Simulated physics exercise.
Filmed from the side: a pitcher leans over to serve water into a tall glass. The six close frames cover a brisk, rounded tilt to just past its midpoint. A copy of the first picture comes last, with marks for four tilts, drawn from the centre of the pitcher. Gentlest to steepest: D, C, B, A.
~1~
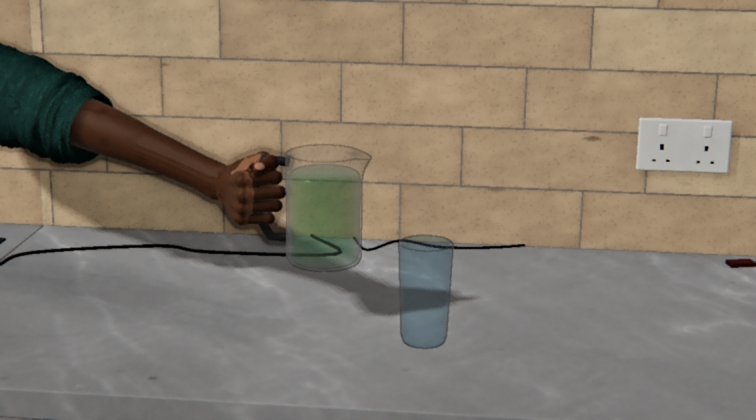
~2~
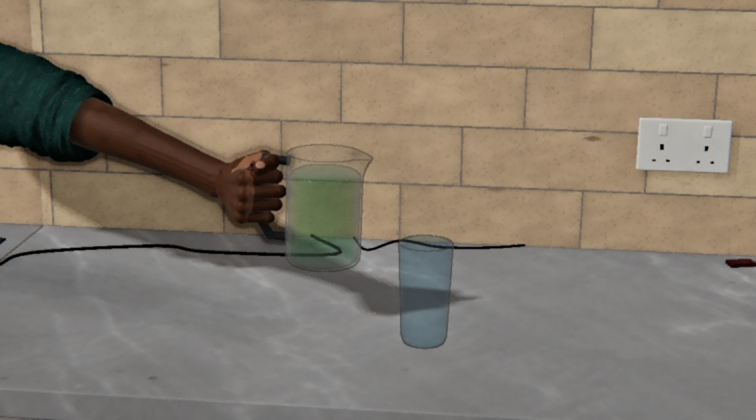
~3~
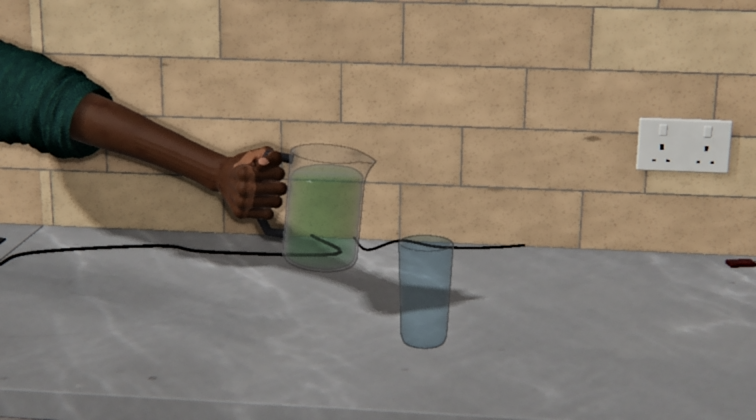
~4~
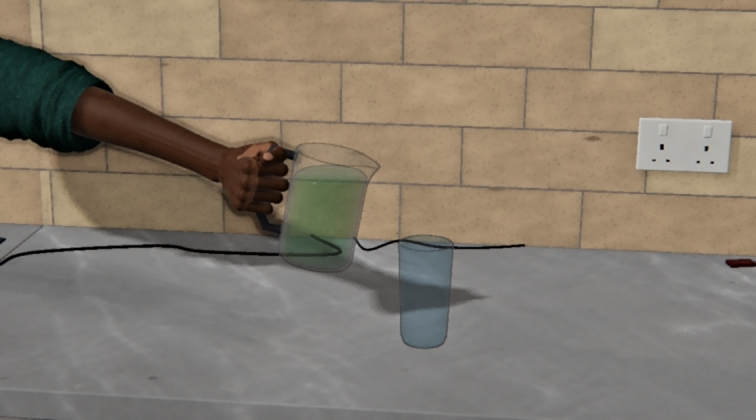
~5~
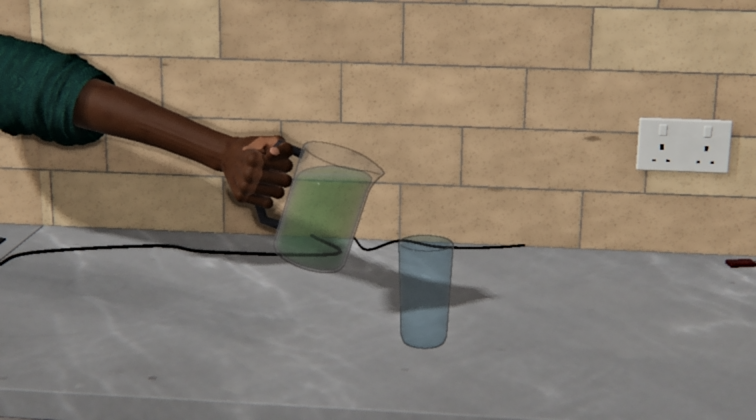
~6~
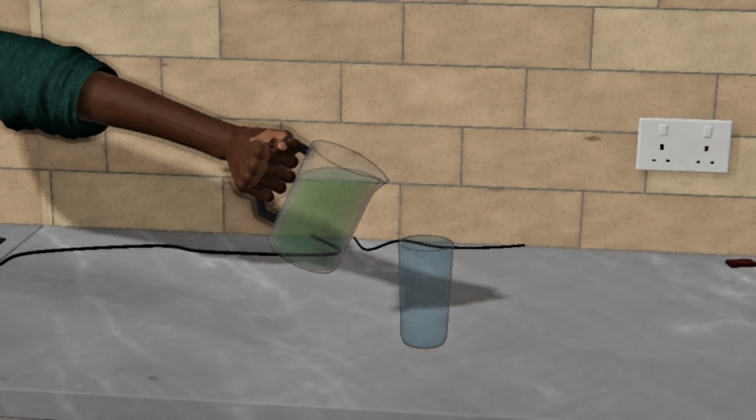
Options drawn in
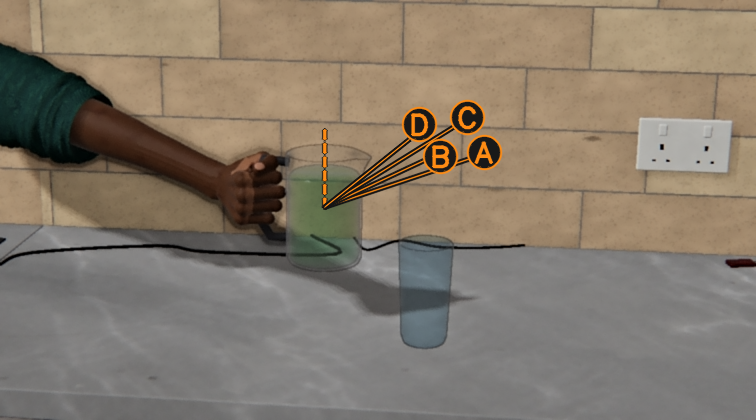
A pitcher of green-tinted liquid, held by a hand in a green sleeve, slowly leaning rightward near a tall blue glass.
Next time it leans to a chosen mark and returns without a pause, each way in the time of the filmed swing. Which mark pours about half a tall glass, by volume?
C beats the others.
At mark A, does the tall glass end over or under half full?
Over half.
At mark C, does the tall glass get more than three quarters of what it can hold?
No, less.
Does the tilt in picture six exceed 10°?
Yes, it does.
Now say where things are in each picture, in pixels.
In the first picture, upright, lip at (370, 157); rim of the tall glass round (426, 242); nothing has left yet.
In the second picture, upright, lip at (371, 158); nothing has left yet.
In the third picture, tipped about 5°, lip at (374, 161); nothing has left yet.
In the fourth picture, tipped about 10°, lip at (379, 166); nothing has left yet.
In the fifth picture, tipped about 17°, lip at (383, 173); nothing has left yet.
In the sixth picture, tipped about 24°, lip at (387, 180); nothing has left yet.
On the marked copy, A at (468, 159); B at (423, 160); C at (453, 127); D at (409, 139).
With A, the tall glass ends with about 90 % of what it can hold.
With B, the tall glass ends with about 67 % of what it can hold.
With C, the tall glass ends with about 48 % of what it can hold.
With D, the tall glass ends with about 33 % of what it can hold.
